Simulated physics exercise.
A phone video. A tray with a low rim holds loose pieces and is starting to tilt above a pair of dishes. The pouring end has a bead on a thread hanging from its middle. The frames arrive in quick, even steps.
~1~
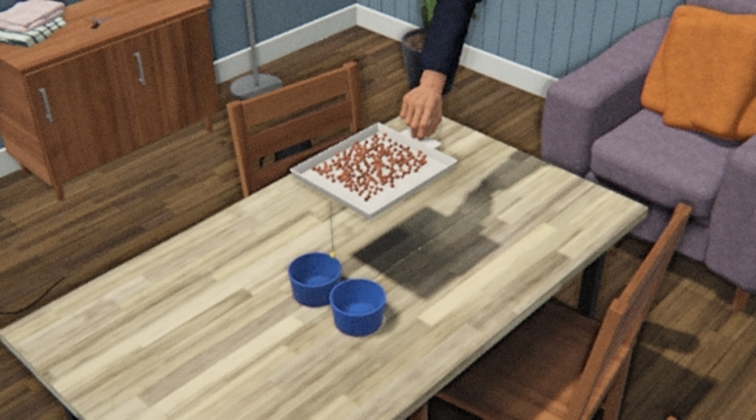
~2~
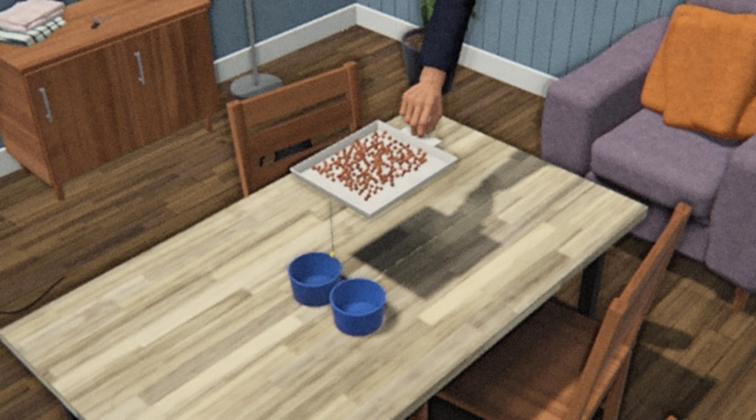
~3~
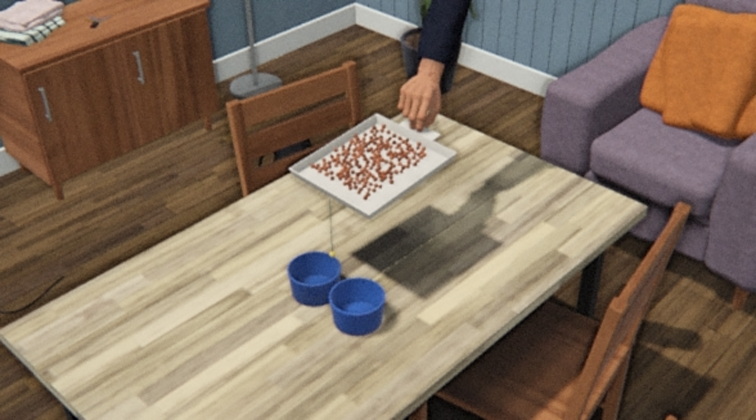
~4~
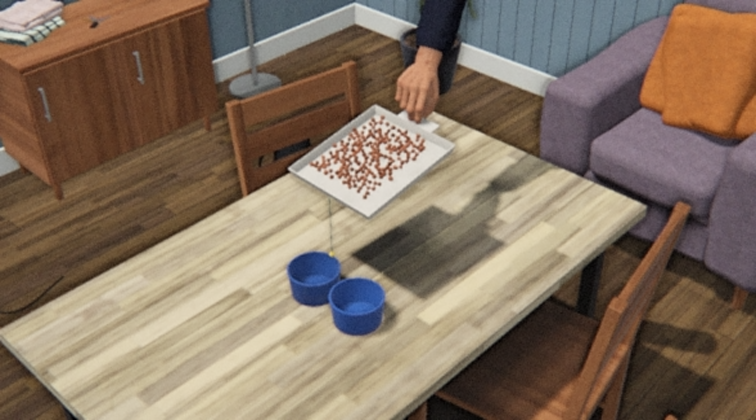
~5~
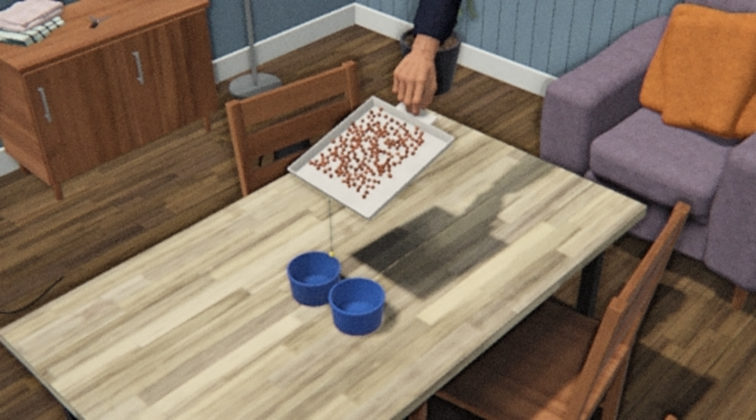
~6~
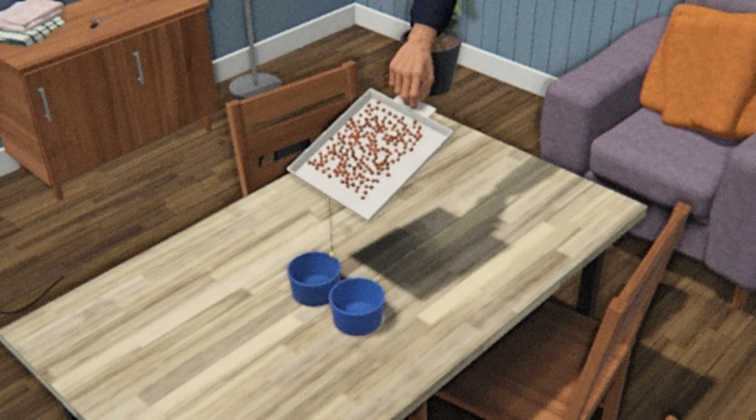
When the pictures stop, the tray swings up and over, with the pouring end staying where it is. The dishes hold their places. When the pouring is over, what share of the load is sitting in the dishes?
The load mostly goes into the dishes.
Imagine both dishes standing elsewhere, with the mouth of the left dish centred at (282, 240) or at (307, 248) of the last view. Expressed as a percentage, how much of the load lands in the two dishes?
It comes to near 30 per cent the first time and near 30 per cent the second time.
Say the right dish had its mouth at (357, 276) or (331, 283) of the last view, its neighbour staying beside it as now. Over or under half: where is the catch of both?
Well, it comes to a lesser portion at first and a greater portion after that.
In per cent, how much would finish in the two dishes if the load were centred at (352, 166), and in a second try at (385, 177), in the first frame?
Estimates in order: 70 percent, 70 percent.
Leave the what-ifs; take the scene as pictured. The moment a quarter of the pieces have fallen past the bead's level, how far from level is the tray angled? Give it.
Roughly 100 degrees from level.
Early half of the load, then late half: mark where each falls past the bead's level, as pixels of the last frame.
The early half goes through (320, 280), the late half through (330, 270).
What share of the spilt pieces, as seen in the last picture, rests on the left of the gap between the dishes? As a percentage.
It amounts to some 90 percent.
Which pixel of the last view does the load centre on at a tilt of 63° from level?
Centre estimate: (337, 189).
Shortly afterwards, tray tipped steeply; all but a few on the tray; a little in the air.
Next, tray tipped right over; near half on the tray; a little in the right dish; a little in the left dish; a little outside both; near a quarter in the air.
Some moments later, tray tipped past a quarter turn; near a third in the right dish; near a third in the left dish; near a quarter outside both.
In the end, tray tipped past a quarter turn; near a third in the right dish; near a third in the left dish; near a quarter outside both.
